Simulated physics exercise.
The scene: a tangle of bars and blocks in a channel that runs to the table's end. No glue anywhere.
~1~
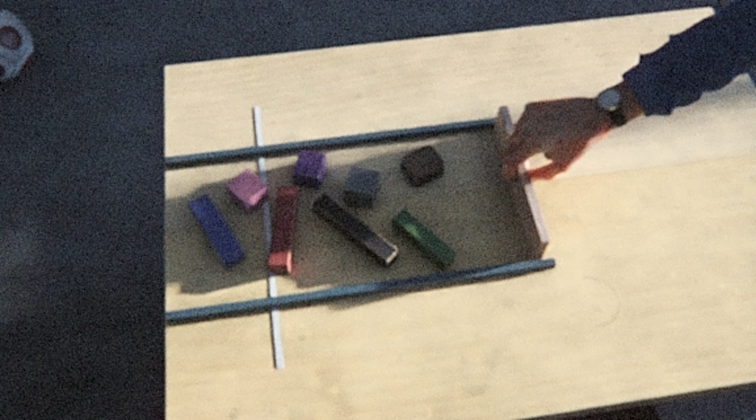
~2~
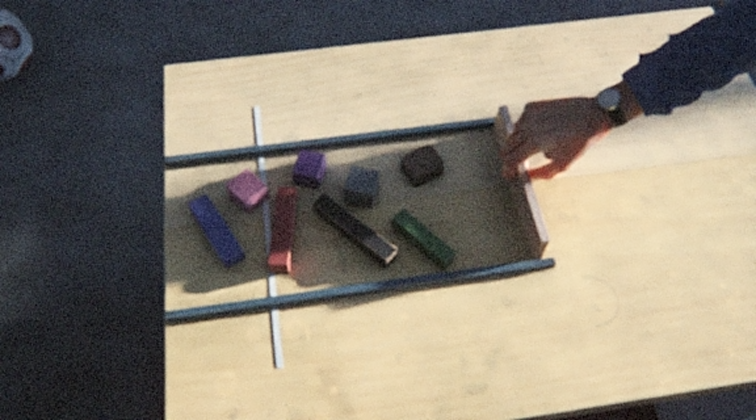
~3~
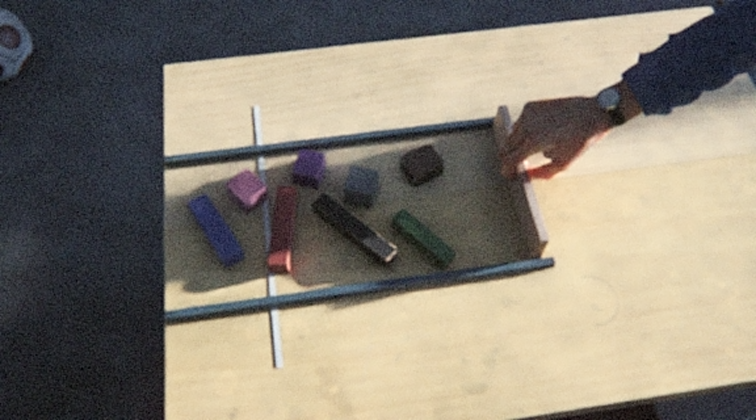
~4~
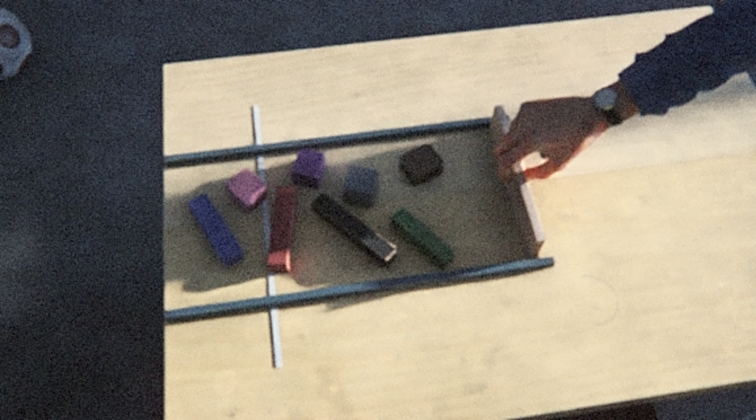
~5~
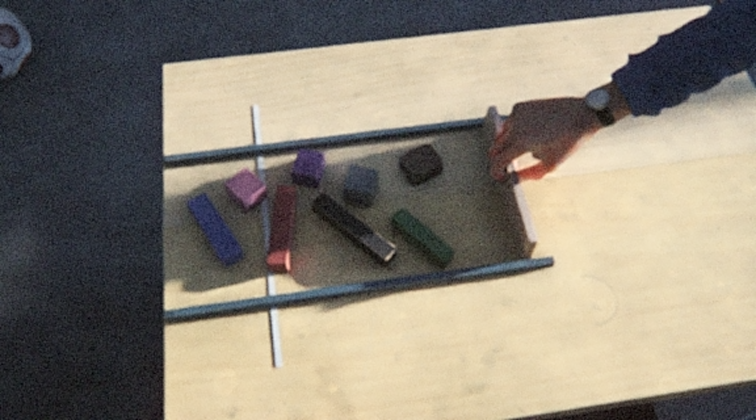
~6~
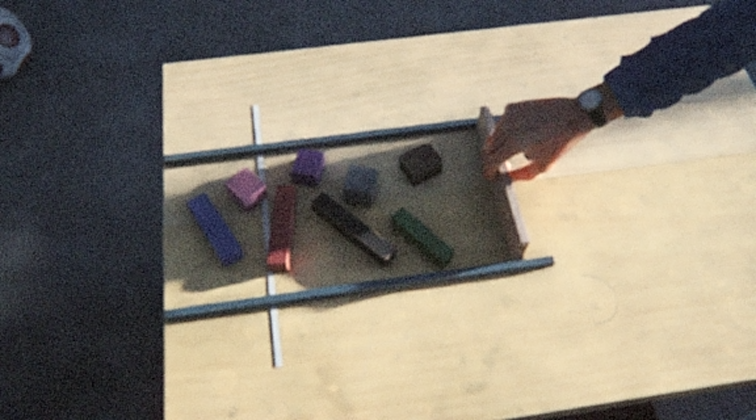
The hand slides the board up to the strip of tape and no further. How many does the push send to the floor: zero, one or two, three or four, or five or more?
The number that fall off is zero.
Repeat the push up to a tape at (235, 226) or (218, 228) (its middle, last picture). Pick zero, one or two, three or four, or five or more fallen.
Taking them in turn, one or two; one or two.
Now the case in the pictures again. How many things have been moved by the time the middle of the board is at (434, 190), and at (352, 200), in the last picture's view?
First 2, then 5.
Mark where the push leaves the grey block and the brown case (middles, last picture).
The grey block stops around (249, 204); the brown case around (245, 172).
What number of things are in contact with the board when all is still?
That makes 3.
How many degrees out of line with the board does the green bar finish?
Near 0 degrees.
Soon after, none off yet; blue bar at rest near (215, 229); pink block at rest near (246, 190); red bar at rest near (283, 227).
Then, none off yet; blue bar at rest near (215, 229); pink block moving near (242, 190); red bar moving near (275, 228).
At rest, the number that fall off is zero.
